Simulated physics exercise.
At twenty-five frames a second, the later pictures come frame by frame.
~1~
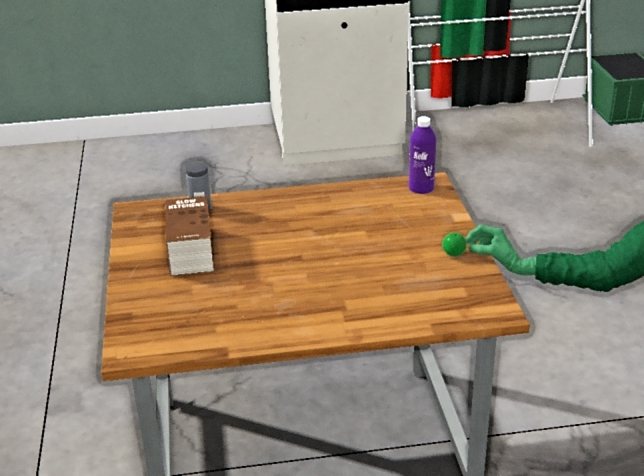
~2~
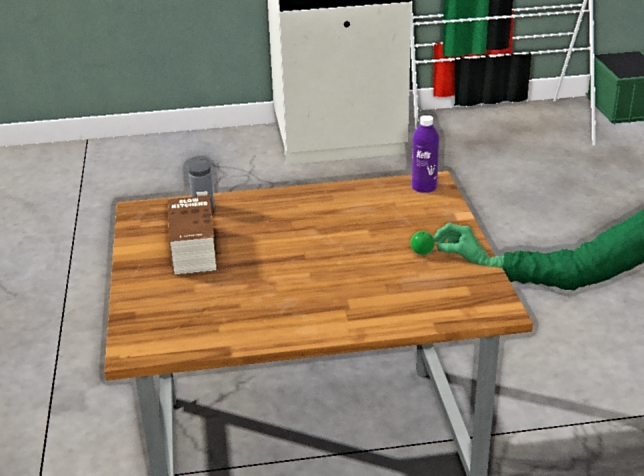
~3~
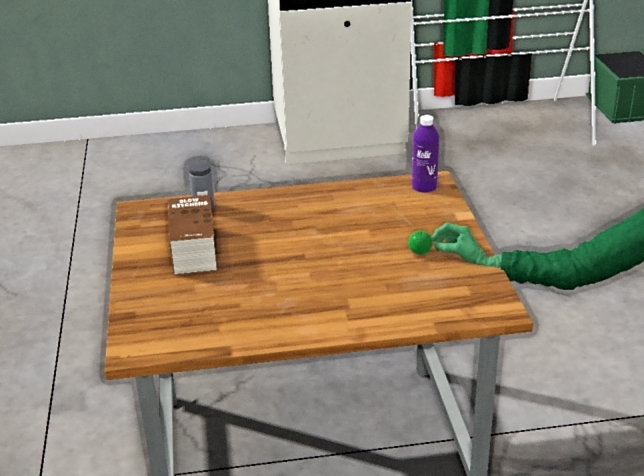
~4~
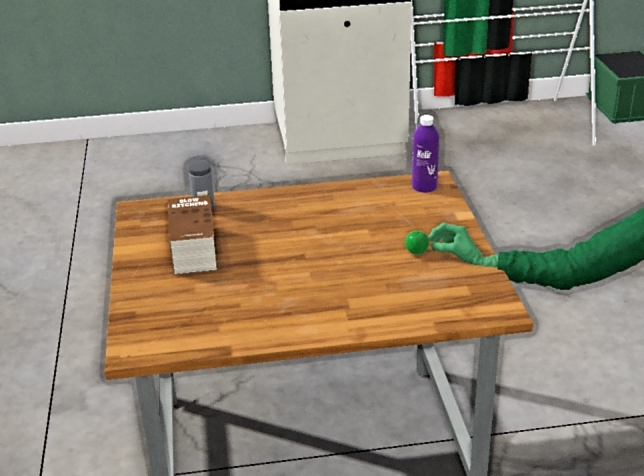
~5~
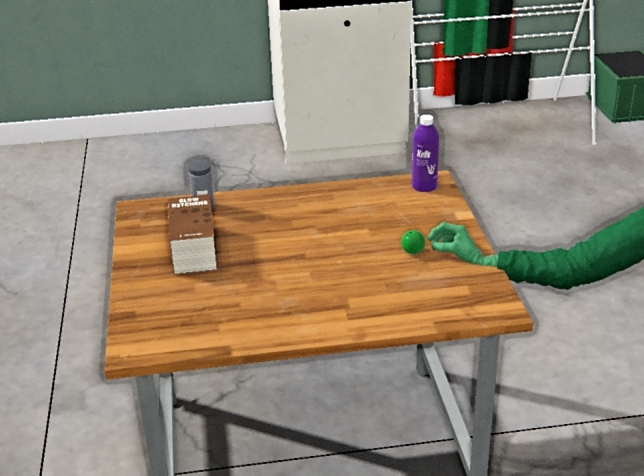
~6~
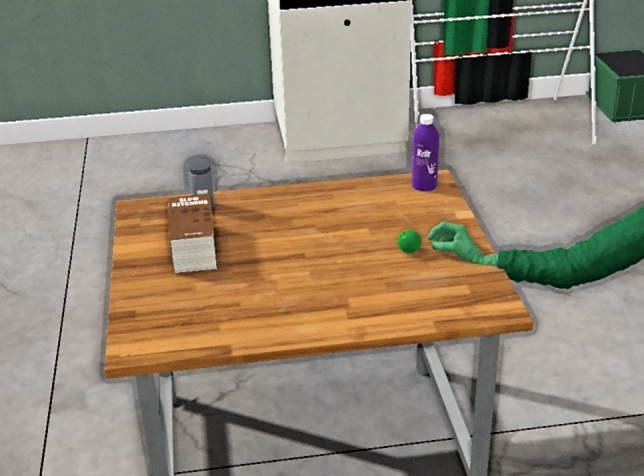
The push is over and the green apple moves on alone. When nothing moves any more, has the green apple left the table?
It does not overshoot the table.
Then, 0.30 s after the last picture, green apple rolled about its own width near (386, 241).
Then, 0.80 s after the last picture, green apple rolled well along near (362, 241).
At rest, moved from the start, green apple. Seen from the same camera at the end, green apple near (356, 241).
